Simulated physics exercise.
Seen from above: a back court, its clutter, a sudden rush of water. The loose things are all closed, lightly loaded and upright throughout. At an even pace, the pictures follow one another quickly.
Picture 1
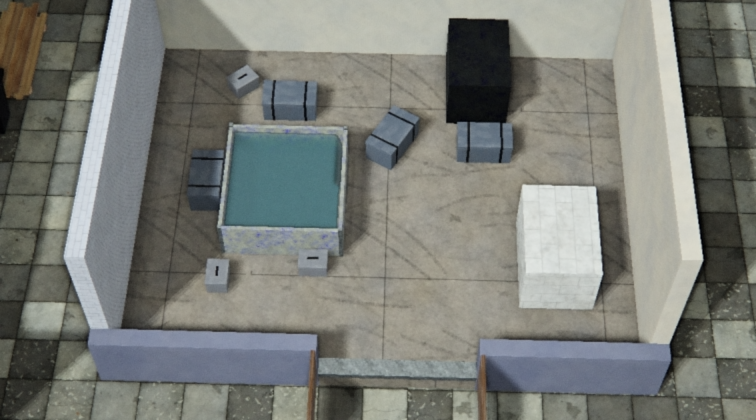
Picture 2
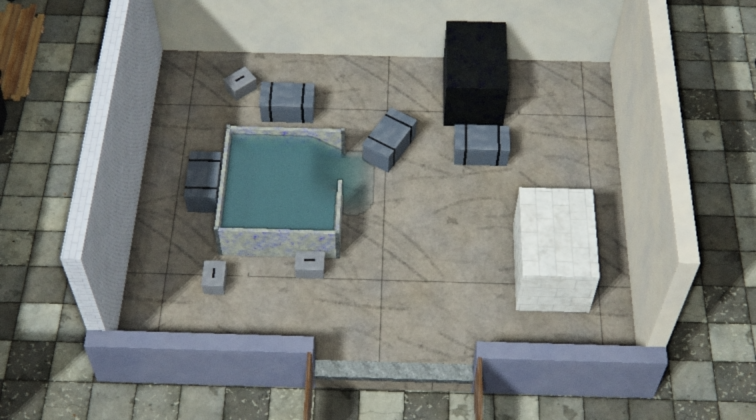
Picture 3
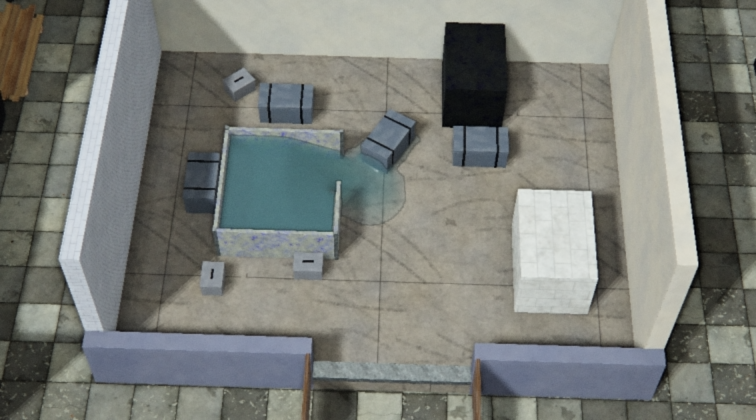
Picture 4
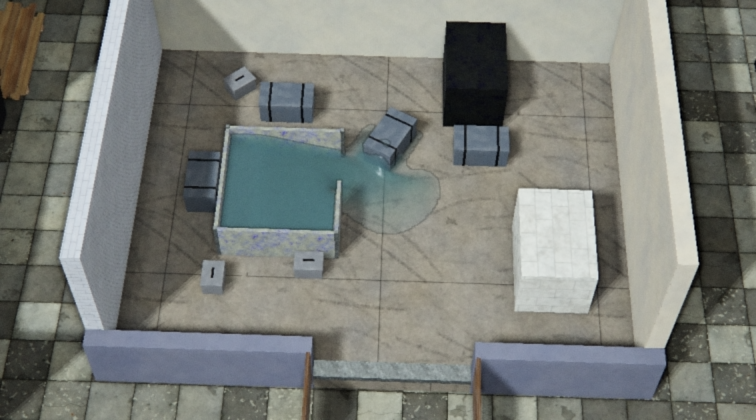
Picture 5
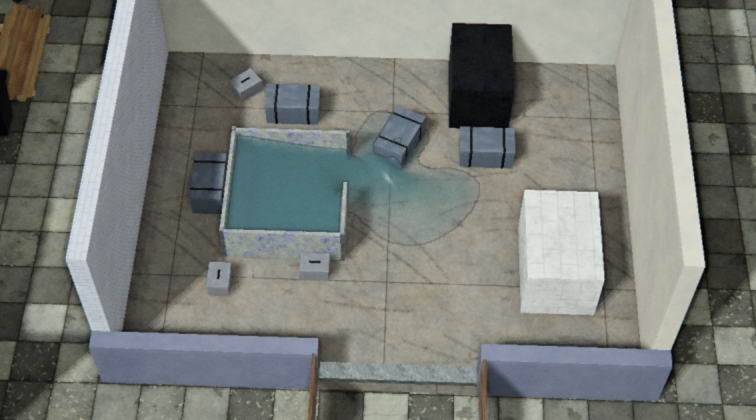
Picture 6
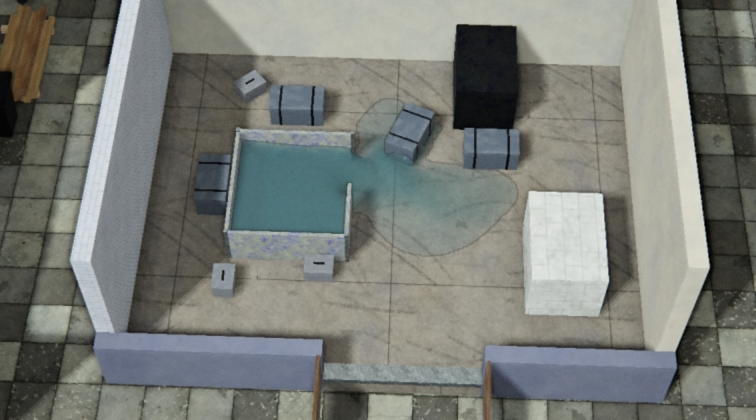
Teal water sits level in a square stone-walled tank in a walled court, then bursts through a gap in the tank's right side. It spreads across the paved floor in a widening, thinning sheet, running around the nearest strapped trunk, which shifts slightly, while the other boxes stay put.
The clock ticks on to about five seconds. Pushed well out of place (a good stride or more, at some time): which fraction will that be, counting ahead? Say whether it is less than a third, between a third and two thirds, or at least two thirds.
Smaller than a third.
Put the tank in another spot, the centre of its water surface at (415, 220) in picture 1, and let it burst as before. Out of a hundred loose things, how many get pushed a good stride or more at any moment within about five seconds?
Estimate: Around 0 per cent of them.
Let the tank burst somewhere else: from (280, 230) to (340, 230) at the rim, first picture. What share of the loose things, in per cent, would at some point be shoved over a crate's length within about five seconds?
10 per cent or thereabouts.
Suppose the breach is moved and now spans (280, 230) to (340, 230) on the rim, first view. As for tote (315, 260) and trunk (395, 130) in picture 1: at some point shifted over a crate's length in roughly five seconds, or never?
In that order: Pushed that far, not that far.
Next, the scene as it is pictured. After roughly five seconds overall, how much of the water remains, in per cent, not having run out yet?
I make it 98 percent.
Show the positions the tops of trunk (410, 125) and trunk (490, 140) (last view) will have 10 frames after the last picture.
Approximately (434, 68) for one and (538, 143) for the other.
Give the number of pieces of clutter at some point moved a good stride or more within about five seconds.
So the number is 2.
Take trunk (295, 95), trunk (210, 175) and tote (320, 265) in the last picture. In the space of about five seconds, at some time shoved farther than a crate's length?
Entry one never gets that far, entry two never gets that far, entry three never gets that far.
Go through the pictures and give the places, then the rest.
The first frame shows a trunk at (393, 130) rests on the ground; a trunk at (290, 92) rests on the ground; 0 of 7 have shifted.
The second frame shows a trunk at (390, 132) rests on the ground; a trunk at (287, 94) rests on the ground; 0 of 7 have shifted.
The third frame shows a trunk at (389, 133) rests on the ground; a trunk at (286, 96), on the bottom; 0 of 7 have shifted.
The fourth frame shows a trunk at (391, 131) rests on the ground; a trunk at (286, 94) rests on the ground; 0 of 7 have shifted.
The fifth frame shows a trunk at (400, 130) rests on the ground, close to its start; a trunk at (292, 96), on the bottom; 1 of 7 have shifted.
The sixth frame shows a trunk at (410, 126) rests on the ground, close to its start; a trunk at (297, 97) rests on the ground; 1 of 7 have shifted.
A moment on, 1 of 7 are well off their spots; 0 afloat.
Next, 2 of 7 are well off their spots; 0 afloat.
Later, 2 of 7 are well off their spots; 1 afloat.
In the end, 2 of 7 are well off their spots, and 2 have been at some point; 1 afloat.
